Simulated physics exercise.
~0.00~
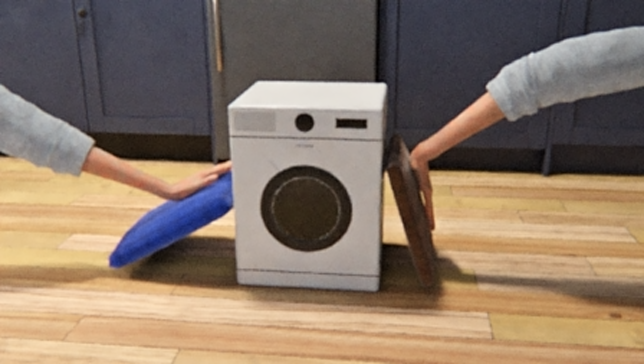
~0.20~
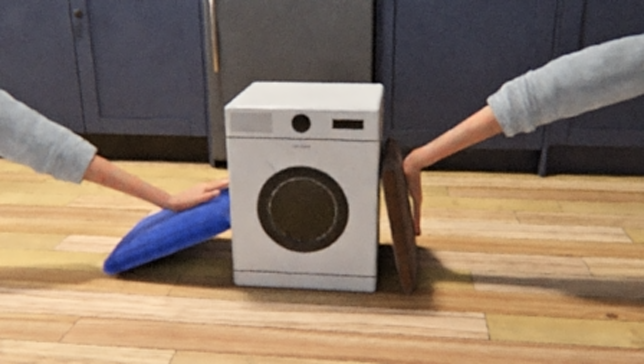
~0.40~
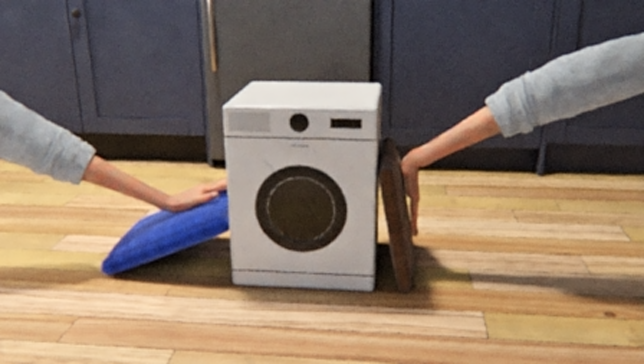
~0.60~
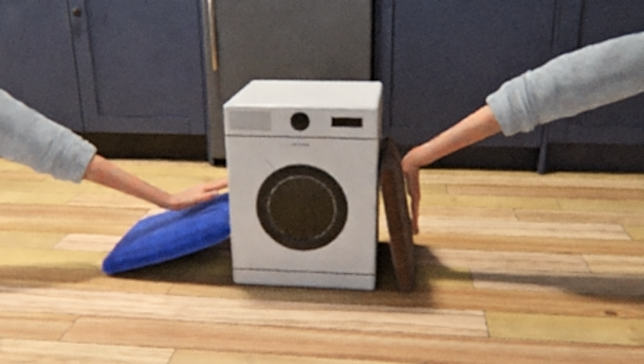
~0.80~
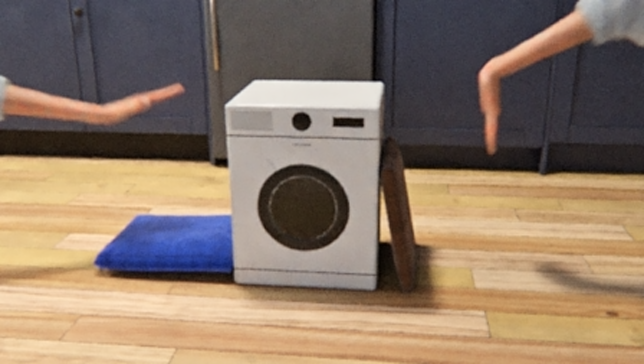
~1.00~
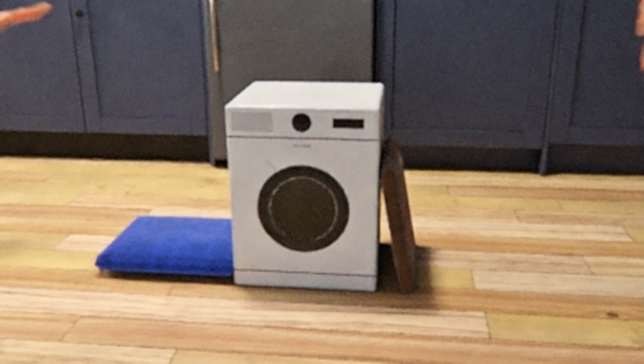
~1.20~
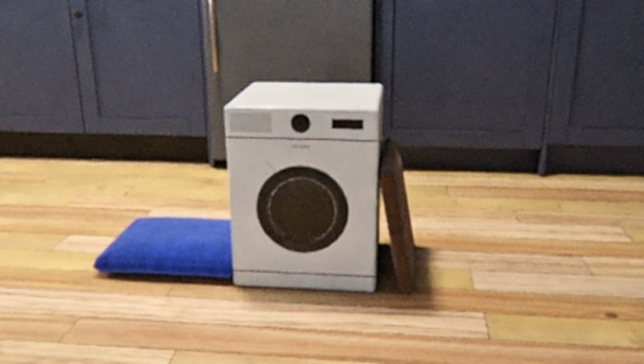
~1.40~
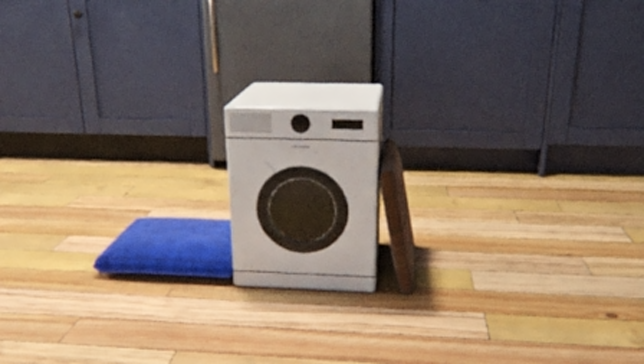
A blue pillow drops flat when two hands withdraw, while a brown pad stays leaning on a white washing machine.
